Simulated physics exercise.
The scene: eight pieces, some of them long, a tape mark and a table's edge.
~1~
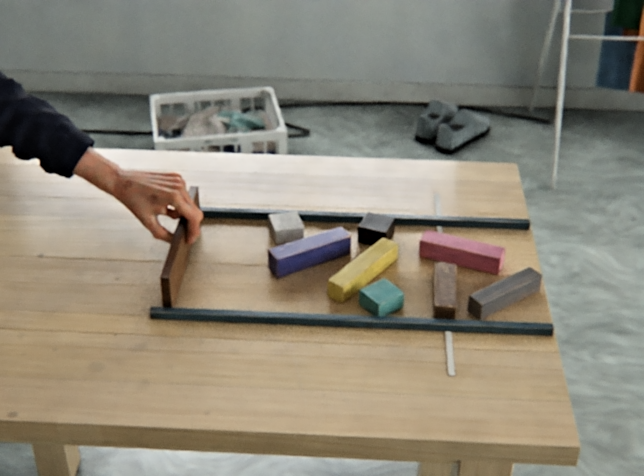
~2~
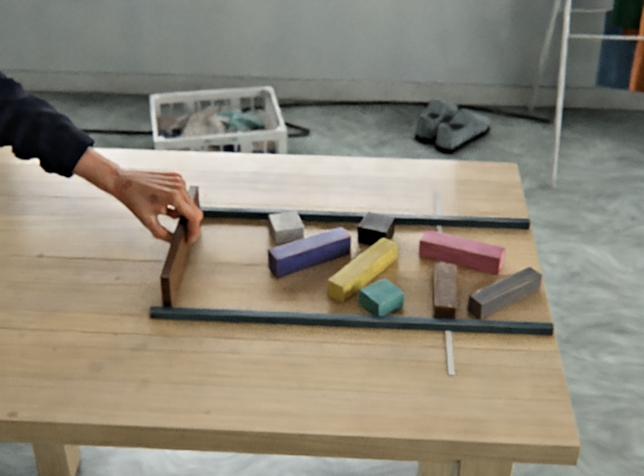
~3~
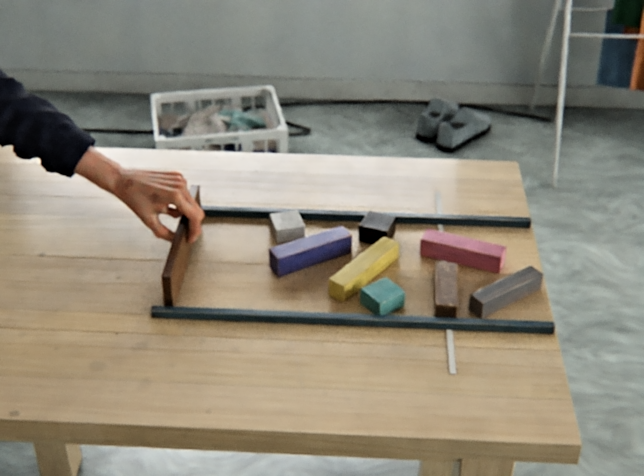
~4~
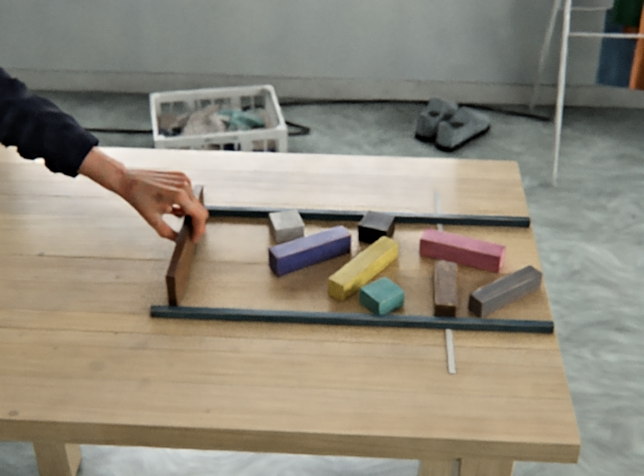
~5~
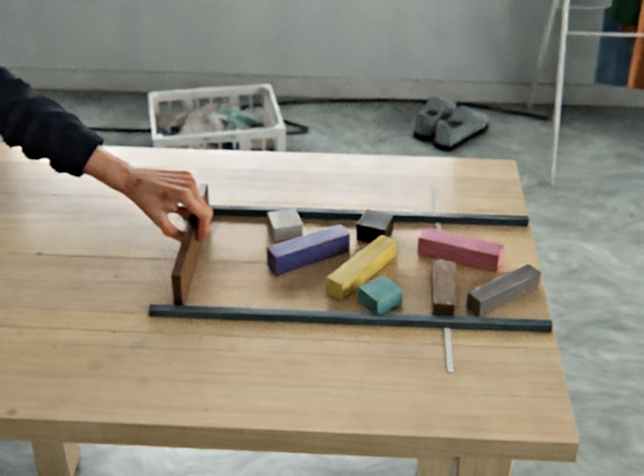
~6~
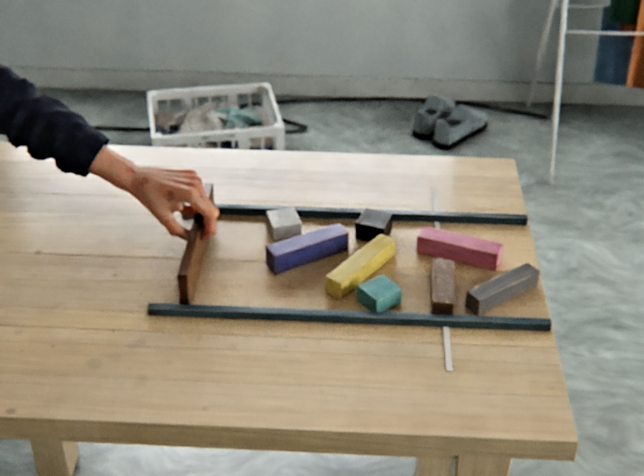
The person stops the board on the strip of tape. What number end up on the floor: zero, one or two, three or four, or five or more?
Here the number that fall off is one or two.
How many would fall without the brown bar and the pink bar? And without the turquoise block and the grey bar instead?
First 0, then 0.
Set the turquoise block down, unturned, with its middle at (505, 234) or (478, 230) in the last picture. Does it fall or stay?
In turn it does not fall; survives.
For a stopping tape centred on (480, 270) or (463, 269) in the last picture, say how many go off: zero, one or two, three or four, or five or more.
One after another: 3 or 4; one or two.
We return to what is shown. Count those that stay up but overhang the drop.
It comes to 1.
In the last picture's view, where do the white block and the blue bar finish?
The white block stops around (453, 231); the blue bar around (469, 255).
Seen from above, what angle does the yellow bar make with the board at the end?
Some 35 degrees.
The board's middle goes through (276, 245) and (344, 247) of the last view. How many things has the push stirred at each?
First 2, then 5.
A little later, none off yet; grey bar at rest near (503, 289); pink bar at rest near (459, 248); brown bar at rest near (442, 287).
Next, none off yet; grey bar at rest near (503, 289); pink bar at rest near (462, 248); brown bar at rest near (444, 287).
When it is over, the number that fall off is one or two; down, grey bar.
